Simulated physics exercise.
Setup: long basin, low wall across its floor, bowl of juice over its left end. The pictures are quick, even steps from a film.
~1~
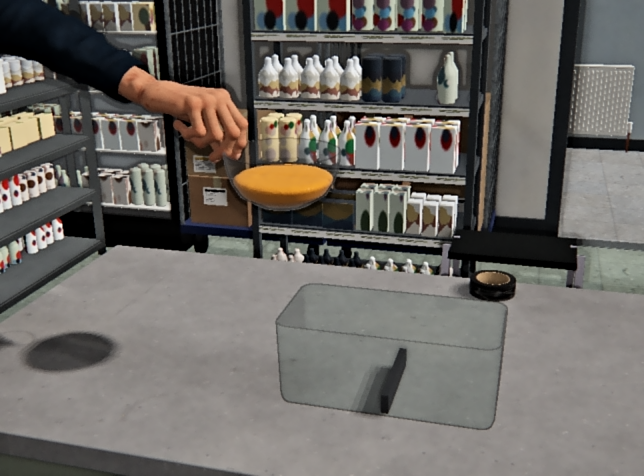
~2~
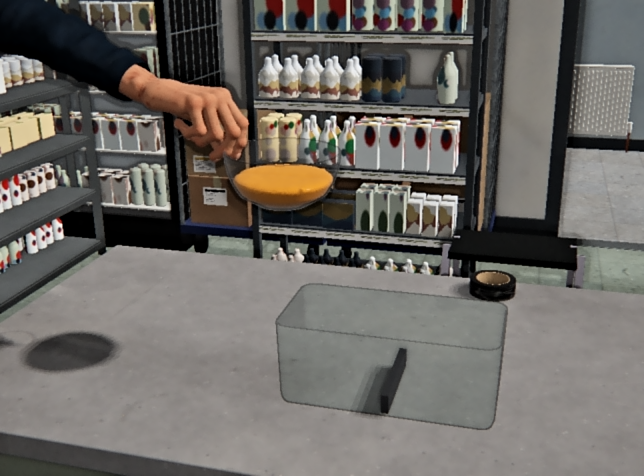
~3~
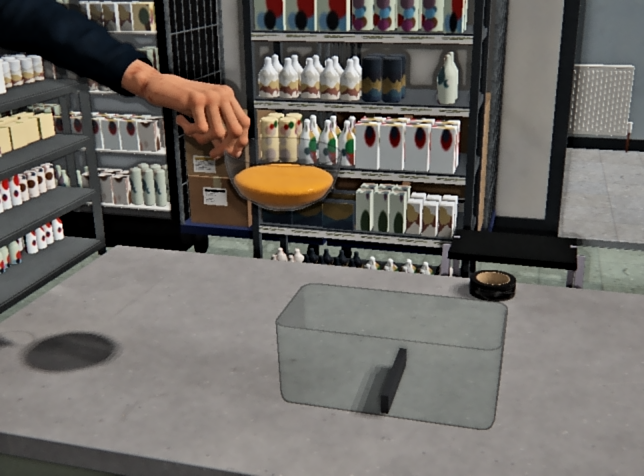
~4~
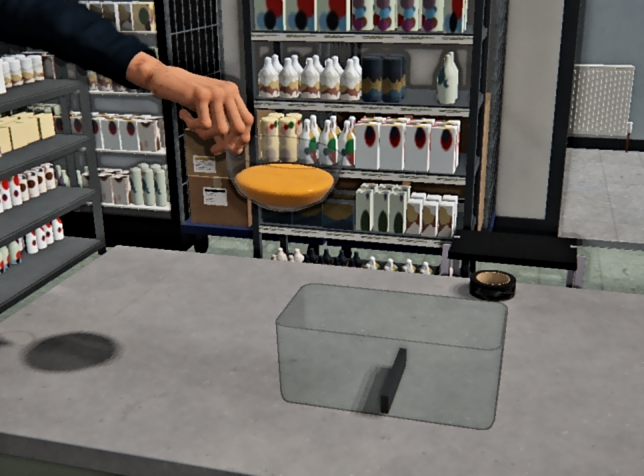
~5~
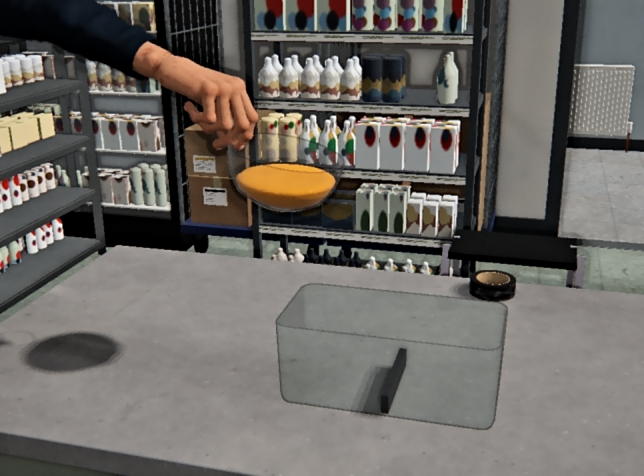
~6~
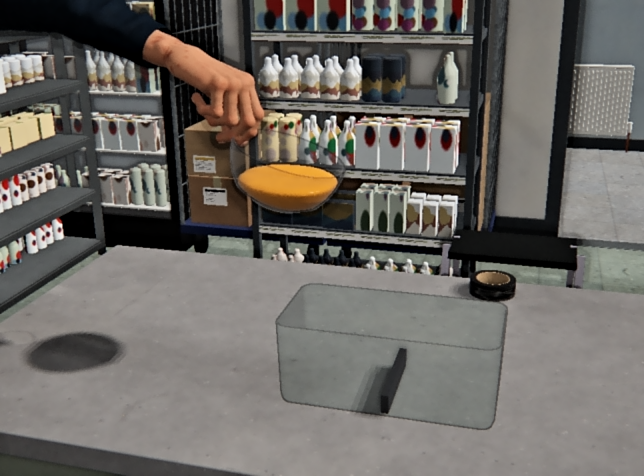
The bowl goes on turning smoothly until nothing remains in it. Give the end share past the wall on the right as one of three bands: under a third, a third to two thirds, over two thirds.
The end share is under a third.
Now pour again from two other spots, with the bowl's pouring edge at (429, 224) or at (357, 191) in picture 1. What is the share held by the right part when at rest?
90 % and 30 %.
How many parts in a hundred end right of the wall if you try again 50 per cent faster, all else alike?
10 per cent or thereabouts.
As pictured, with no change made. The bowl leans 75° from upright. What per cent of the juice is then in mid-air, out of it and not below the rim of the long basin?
45 %.
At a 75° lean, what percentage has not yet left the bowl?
About 45 per cent.
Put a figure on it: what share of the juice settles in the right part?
Roughly 10 per cent.
A moment on, the bowl is tipped on its side and 46 per cent is still to pour, 9 is left of the wall and 0 right of it.
Next, the bowl is tipped right over and 1 per cent is still to pour, 79 is left of the wall and 5 right of it.
Then the bowl is tipped right over and 0 per cent is still to pour, 87 is left of the wall and 12 right of it.
Later the bowl is tipped right over and 0 per cent is still to pour, 87 is left of the wall and 12 right of it.
At rest 87 per cent lies left of the wall, 12 right of it and 1 outside.
